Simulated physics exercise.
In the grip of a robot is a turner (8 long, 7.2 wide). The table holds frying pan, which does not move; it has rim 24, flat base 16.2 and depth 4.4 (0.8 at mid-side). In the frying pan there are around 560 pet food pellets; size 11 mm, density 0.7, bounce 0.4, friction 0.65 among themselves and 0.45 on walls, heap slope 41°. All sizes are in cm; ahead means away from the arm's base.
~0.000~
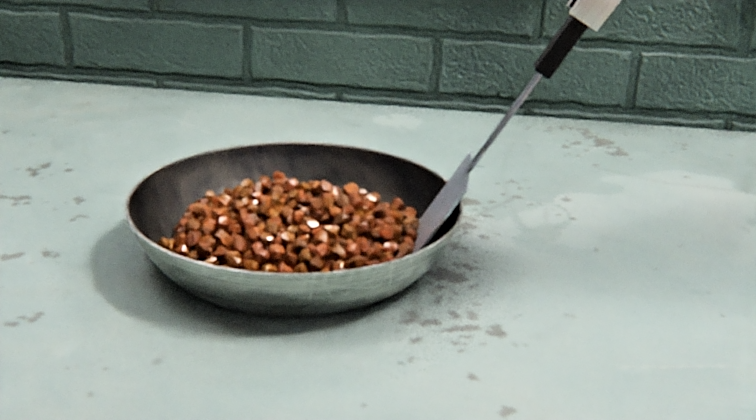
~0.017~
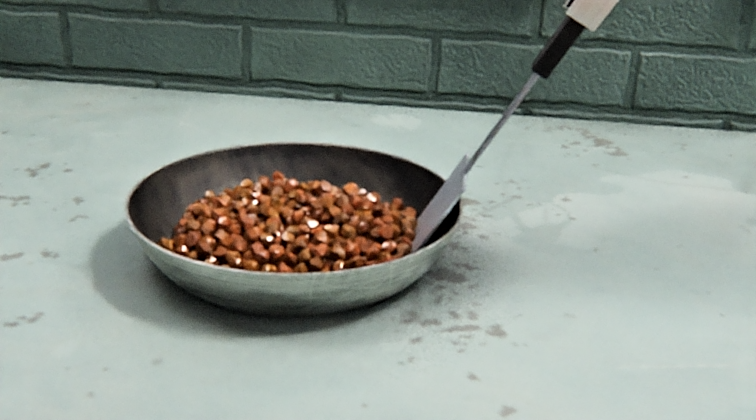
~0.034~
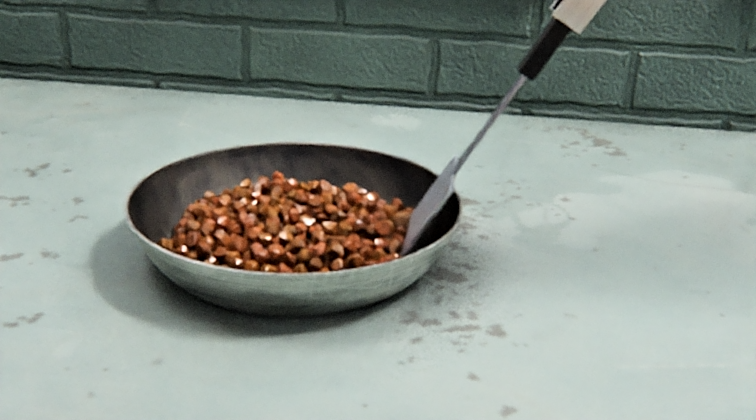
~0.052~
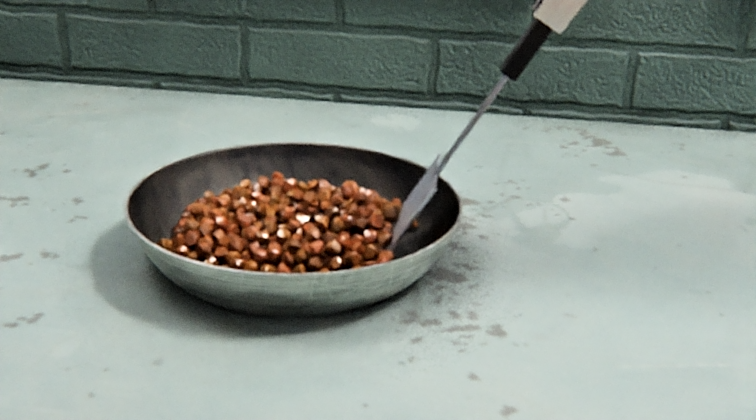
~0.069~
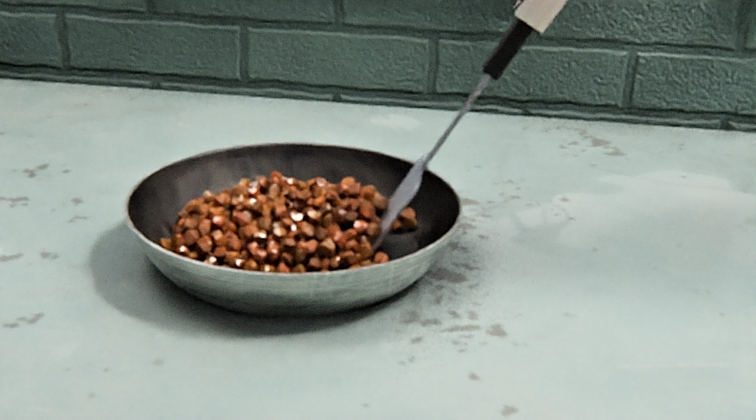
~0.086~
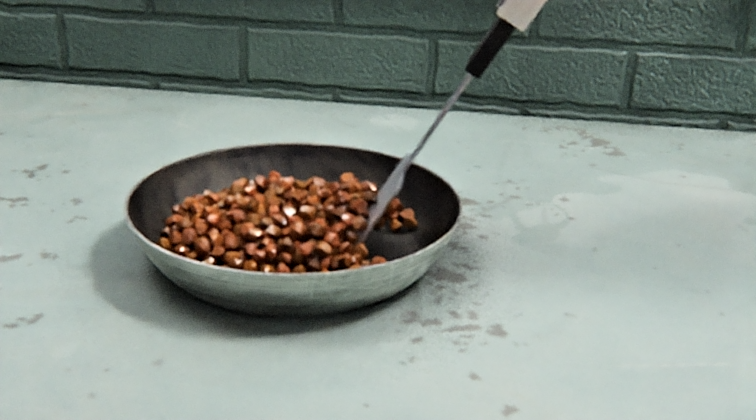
We see a frying pan of reddish-brown pet food pellets on a pale green surface as a turner held at a slant moves left from the pan's right side into the heap, pushing some pellets aside.
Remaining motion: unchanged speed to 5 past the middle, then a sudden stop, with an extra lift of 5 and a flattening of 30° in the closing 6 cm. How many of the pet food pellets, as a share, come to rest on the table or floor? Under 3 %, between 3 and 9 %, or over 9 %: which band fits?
The band that fits is between 3 and 9 %.
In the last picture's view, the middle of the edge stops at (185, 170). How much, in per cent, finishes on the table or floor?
Something near 20 in a hundred.
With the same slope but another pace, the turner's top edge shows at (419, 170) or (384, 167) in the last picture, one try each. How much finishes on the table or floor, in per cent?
That comes to some 0 and some 10 percent, in that order.
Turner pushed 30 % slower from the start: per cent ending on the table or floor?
About 0 %.
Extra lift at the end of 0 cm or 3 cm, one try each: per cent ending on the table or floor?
Close to 0 and 0 percent respectively.
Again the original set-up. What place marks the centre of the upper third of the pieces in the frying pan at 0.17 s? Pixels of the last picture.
I'd say close to (244, 202).
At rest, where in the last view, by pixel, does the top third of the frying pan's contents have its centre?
The middle lies somewhere around (195, 208).
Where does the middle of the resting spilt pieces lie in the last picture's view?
Resting centre: About (50, 218).
After 0.13 s, sloping 58°, highest piece 6 above the table; 562 in the frying pan.
After 0.17 s, sloping 44°, highest piece 7 above the table; 562 in the frying pan.
After 0.39 s, sloping 30°, highest piece 6 above the table; 533 in the frying pan, 25 on the table or floor, 4 on the blade or in flight.
After 1.44 s, sloping 30°, highest piece 6 above the table; 533 in the frying pan, 29 on the table or floor.
In the end, 533 in the frying pan, 29 on the table or floor. That is 5 % on the table or floor.
